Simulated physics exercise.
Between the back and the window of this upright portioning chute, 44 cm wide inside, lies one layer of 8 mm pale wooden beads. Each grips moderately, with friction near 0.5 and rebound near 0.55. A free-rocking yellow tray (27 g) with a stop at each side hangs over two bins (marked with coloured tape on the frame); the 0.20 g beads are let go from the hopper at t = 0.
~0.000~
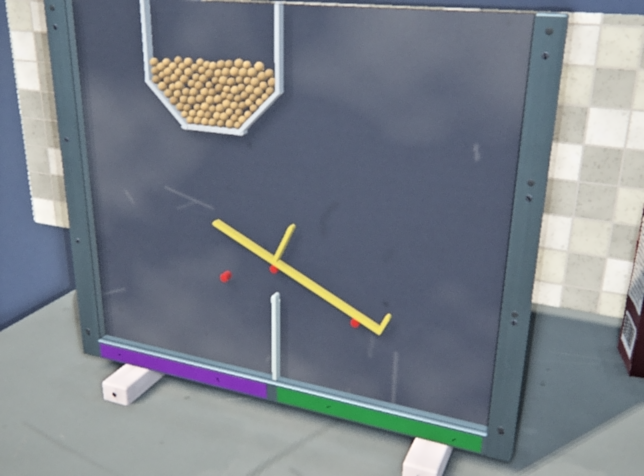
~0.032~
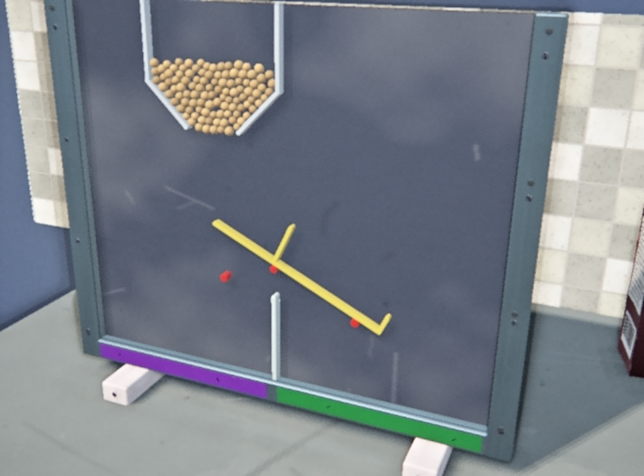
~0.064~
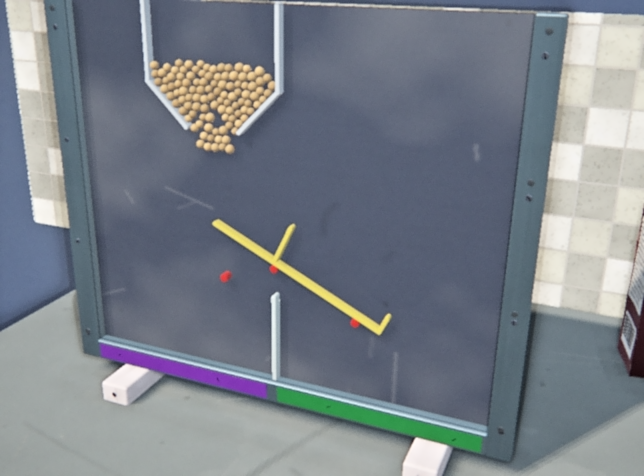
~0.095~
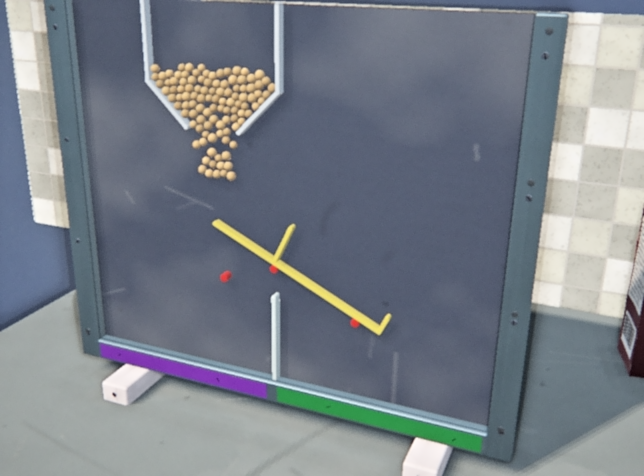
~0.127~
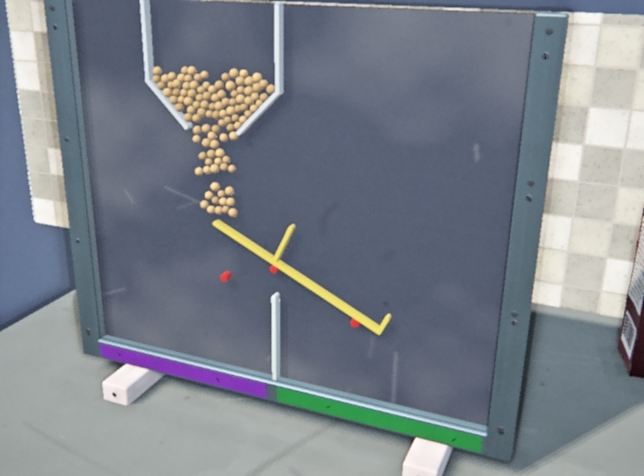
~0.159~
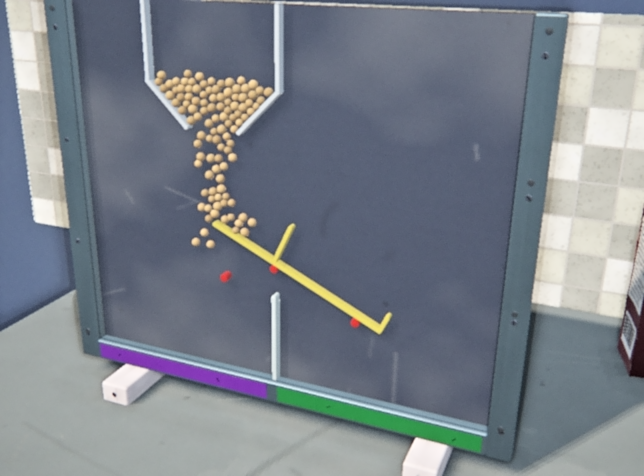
Pale beads pouring from an opened hopper onto the raised left end of a tilted yellow tray, some dropping past its edge.
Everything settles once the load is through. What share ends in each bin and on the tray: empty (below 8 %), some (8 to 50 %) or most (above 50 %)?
At rest the purple bin holds the larger portion, the green bin holds a mere trace, and a medium amount sits on the tray.
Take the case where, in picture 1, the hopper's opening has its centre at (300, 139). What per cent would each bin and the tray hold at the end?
Purple bin: 0; green bin: 40; tray: 60.
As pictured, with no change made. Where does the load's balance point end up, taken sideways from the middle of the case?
About 9 cm left.
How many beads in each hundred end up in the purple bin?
Roughly 60 per cent.
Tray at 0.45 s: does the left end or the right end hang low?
Right end.
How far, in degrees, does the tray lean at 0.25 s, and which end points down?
The tray tilts about 25 degrees, and its right end is the low one.
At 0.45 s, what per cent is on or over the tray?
I'd put it at close to 45 in a hundred.
After 0.25 s, 70 % have left the hopper; tray right end down 25°; on or over it 45 %, past it to the left 25 %, to the right 0 %.
After 0.45 s, 100 % have left the hopper; tray right end down 25°; on or over it 45 %, past it to the left 55 %, to the right 0 %.
In the end, by 1.7 s, purple bin 60 %, green bin 0 %, tray 40 %; tray right end down 25°.
